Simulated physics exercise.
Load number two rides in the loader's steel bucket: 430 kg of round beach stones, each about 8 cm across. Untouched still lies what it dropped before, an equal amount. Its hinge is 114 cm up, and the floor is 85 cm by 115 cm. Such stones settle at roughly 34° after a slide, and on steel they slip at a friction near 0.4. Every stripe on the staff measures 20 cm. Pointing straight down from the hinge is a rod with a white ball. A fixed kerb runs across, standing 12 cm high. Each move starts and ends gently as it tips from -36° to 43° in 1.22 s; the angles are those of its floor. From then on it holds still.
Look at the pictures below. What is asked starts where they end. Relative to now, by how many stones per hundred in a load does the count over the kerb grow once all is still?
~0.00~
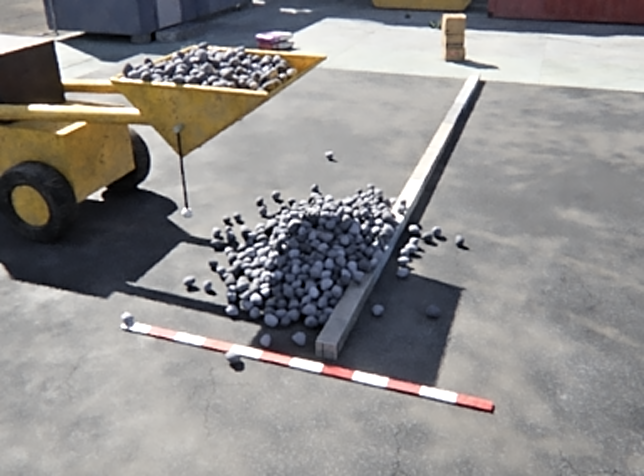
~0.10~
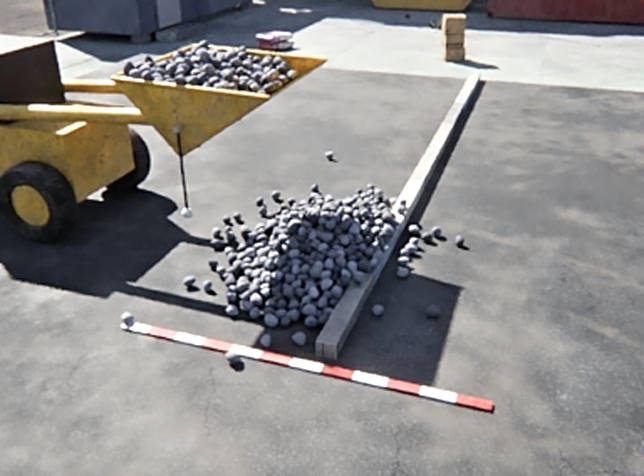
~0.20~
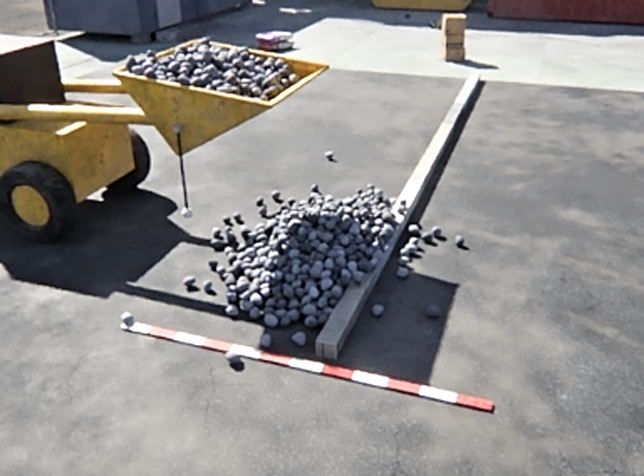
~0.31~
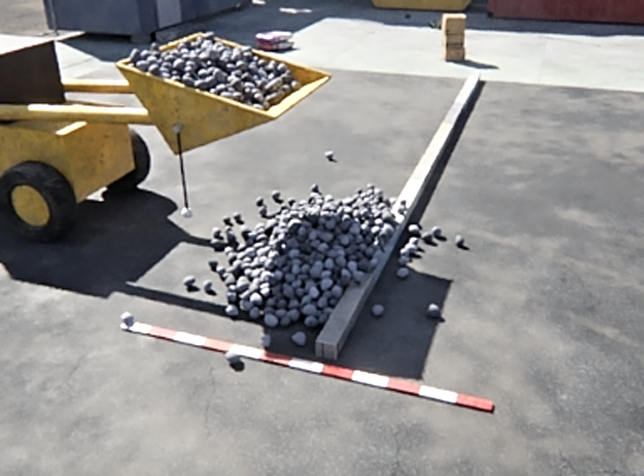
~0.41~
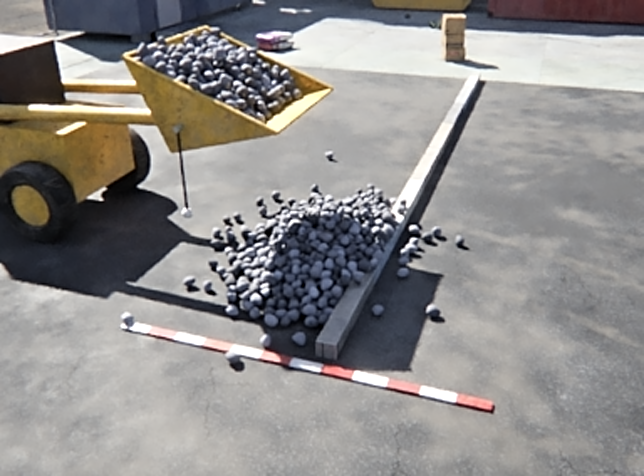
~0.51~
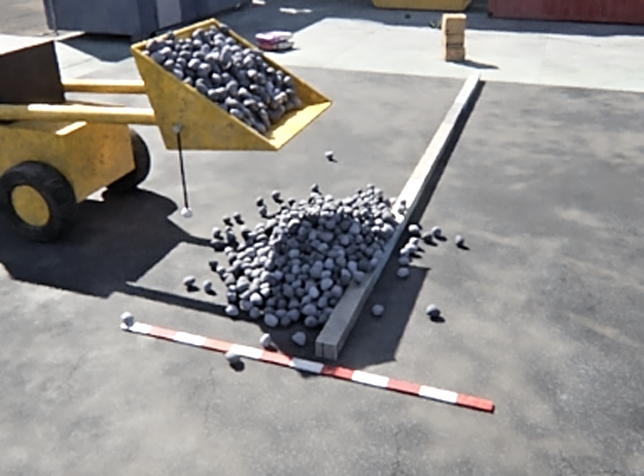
It grows by roughly 9 per hundred.
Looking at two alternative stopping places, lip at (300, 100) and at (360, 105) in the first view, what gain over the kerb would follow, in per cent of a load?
First place: Roughly 30 %; second place: Roughly 80 %.
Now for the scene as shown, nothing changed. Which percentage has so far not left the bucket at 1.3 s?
Estimate: 30 % remaining inside, roughly.
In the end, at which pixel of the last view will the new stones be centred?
I'd say close to (312, 232).
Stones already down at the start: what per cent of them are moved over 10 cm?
25 per cent.
After 0.9 s the floor is at 31°; in per cent of one load, 96 in the bucket, 102 on this side of the kerb, 2 over the kerb; the foremost stones are at (424, 254).
After 1.3 s the floor is at 43°; in per cent of one load, 30 in the bucket, 168 on this side of the kerb, 2 over the kerb; the foremost stones are at (424, 254).
After 1.7 s the floor is at 43°; in per cent of one load, 0 in the bucket, 194 on this side of the kerb, 6 over the kerb; the foremost stones are at (428, 260).
After 4.3 s the floor is at 43°; in per cent of one load, 0 in the bucket, 190 on this side of the kerb, 11 over the kerb; the foremost stones are at (484, 274). Net gain over the kerb, 9.
